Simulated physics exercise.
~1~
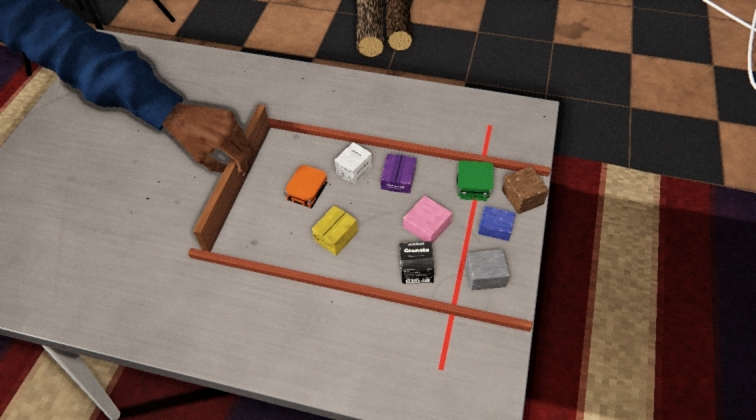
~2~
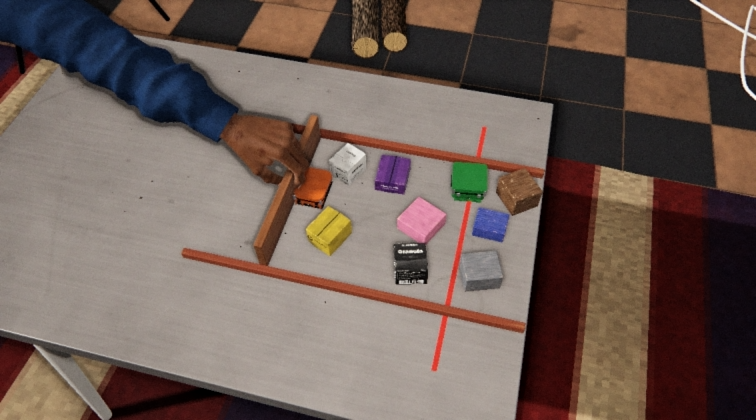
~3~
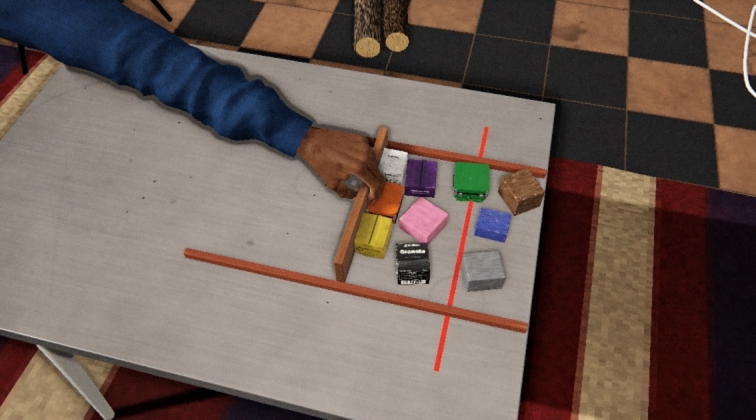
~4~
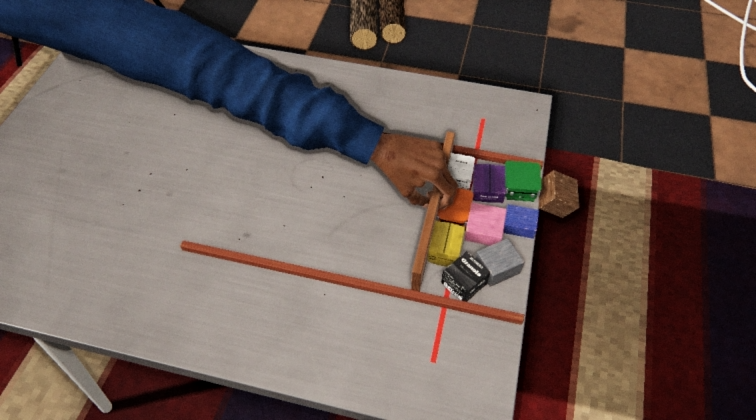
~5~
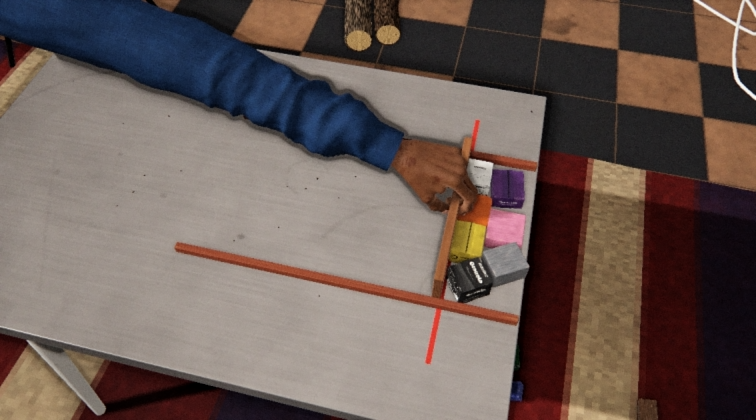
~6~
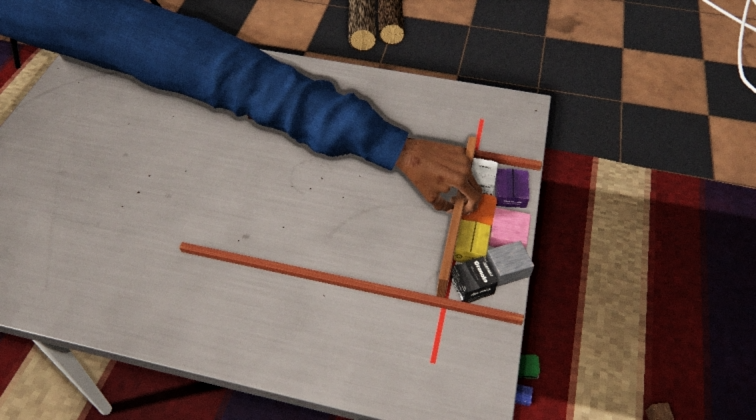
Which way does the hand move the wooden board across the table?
The hand moves the board to the right, toward the red line near the table's edge.
